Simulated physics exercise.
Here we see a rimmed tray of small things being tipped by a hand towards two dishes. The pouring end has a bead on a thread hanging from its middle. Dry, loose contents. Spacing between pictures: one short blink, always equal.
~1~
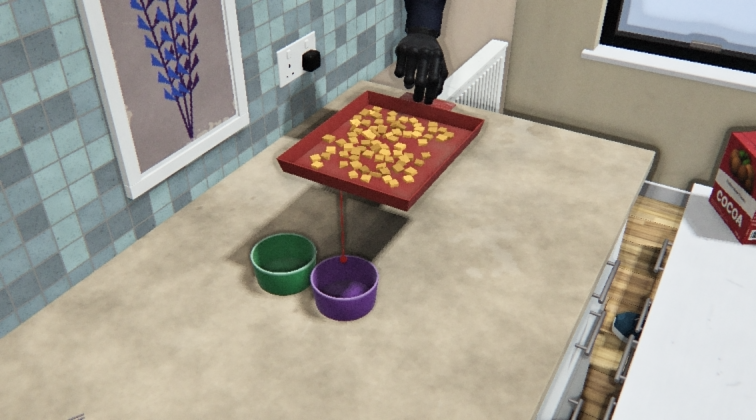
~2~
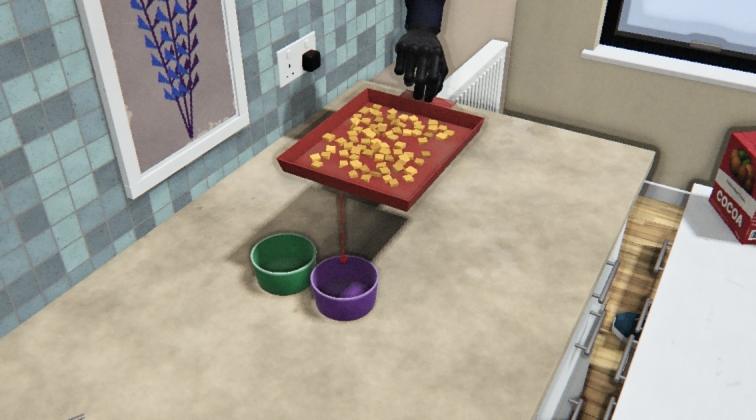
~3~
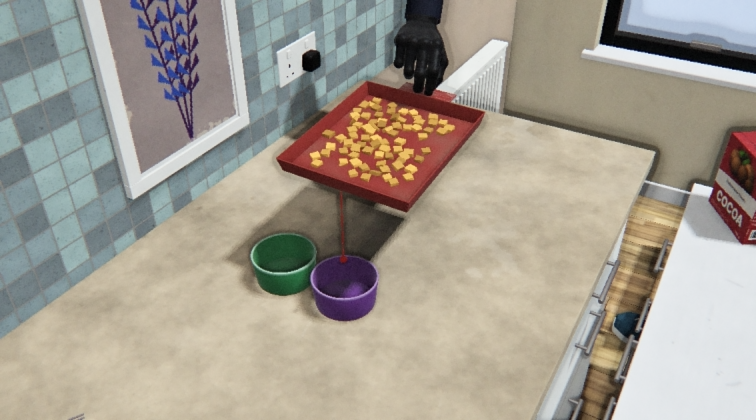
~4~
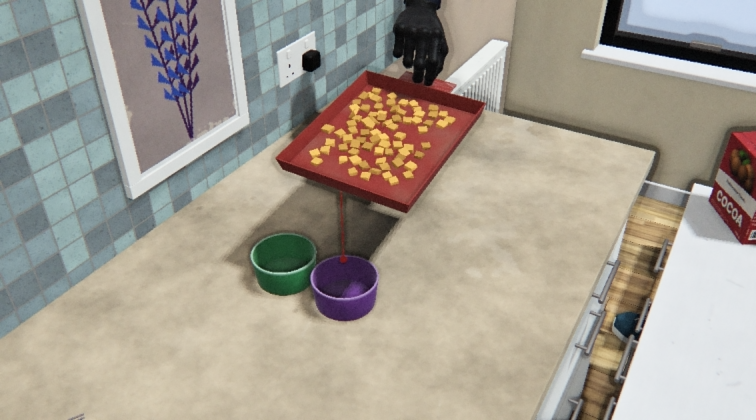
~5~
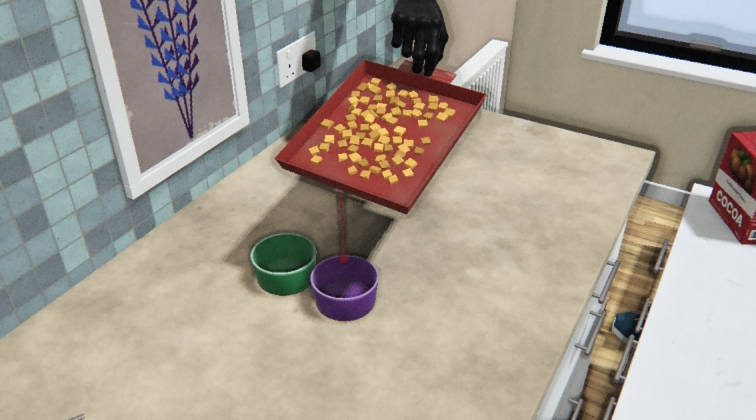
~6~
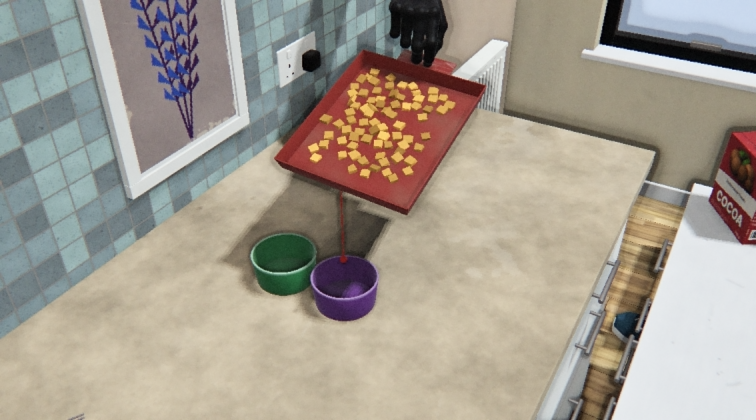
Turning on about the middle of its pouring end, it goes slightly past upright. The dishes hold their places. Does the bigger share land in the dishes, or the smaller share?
The smaller share lands in them.
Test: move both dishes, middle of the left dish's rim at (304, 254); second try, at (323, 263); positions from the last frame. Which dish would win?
Try 1: The dish to the right; try 2: The dish to the right.
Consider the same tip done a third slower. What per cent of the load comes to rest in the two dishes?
About 40 %.
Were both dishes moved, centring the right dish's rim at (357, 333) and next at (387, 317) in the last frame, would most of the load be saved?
In order, they'd catch a minor share, and next a major share.
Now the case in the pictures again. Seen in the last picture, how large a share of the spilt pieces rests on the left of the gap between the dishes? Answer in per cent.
30 per cent or thereabouts.
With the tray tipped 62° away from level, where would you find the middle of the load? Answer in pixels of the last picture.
About (358, 178).
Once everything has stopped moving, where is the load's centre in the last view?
Near (354, 323), more or less.
Shortly afterwards, tray tipped steeply; the whole lot on the tray.
Next, tray tipped past a quarter turn; all but a few on the tray; only a few in the right dish; a little outside both.
Some moments later, tray tipped past a quarter turn; near a quarter in the right dish; the bulk outside both.
In the end, tray tipped past a quarter turn; near a quarter in the right dish; none at all in the left dish; the bulk outside both.
